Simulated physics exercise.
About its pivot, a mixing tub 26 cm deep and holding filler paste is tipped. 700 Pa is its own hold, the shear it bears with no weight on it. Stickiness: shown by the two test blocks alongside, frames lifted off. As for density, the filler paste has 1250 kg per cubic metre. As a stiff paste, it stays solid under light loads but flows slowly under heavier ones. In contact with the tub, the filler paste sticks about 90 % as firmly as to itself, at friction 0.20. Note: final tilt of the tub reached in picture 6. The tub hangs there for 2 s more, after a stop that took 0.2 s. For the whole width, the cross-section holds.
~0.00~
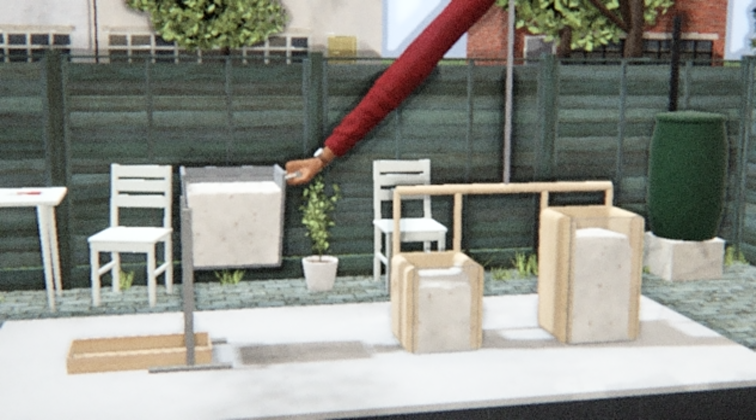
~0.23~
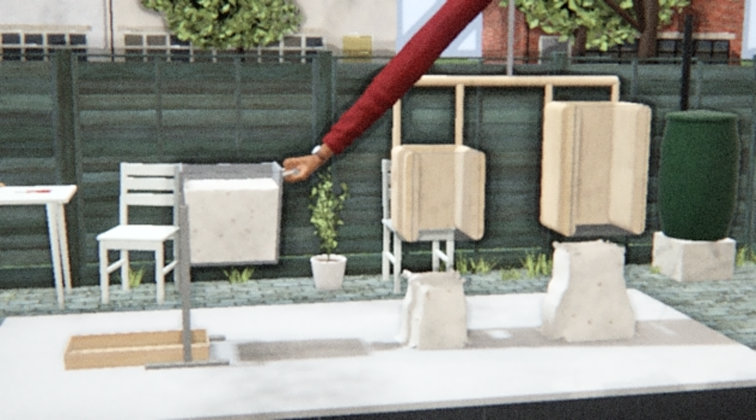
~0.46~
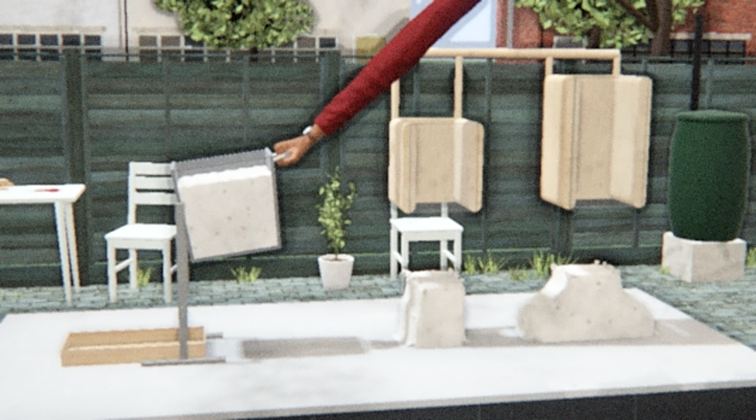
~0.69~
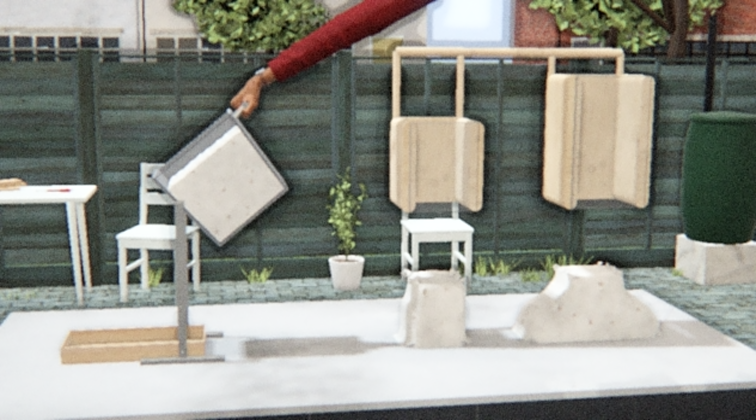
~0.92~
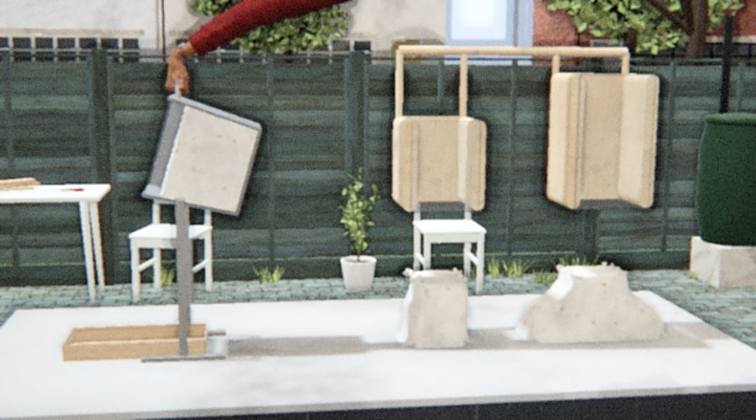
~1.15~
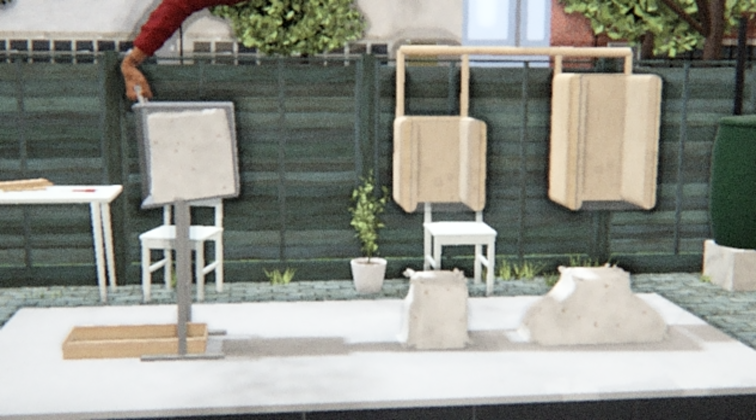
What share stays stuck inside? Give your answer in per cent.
54 %.
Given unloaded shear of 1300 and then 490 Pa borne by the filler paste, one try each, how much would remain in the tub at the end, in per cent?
In that order: 100 %, 40 %.
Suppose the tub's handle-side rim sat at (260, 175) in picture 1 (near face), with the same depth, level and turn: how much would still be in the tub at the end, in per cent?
That would leave about 100 % in the tub.
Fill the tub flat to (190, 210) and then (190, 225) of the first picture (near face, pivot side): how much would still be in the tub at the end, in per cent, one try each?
In turn about 75 %, 100 %.
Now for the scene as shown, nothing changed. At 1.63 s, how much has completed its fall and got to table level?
About 0 %.
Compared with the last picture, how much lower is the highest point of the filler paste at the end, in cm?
Roughly 12 cm.
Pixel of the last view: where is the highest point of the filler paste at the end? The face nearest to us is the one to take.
(211, 153).
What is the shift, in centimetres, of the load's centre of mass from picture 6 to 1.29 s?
Measured shift, roughly 3 cm.
After 1.29 s, the tub is at 94 degrees and holds 99 %.
After 1.46 s, the tub is at 94 degrees and holds 77 %.
After 1.63 s, the tub is at 94 degrees and holds 59 %.
After 1.80 s, the tub is at 94 degrees and holds 54 %.
After 3.15 s, at the end, the tub is at 94 degrees and holds 54 %.
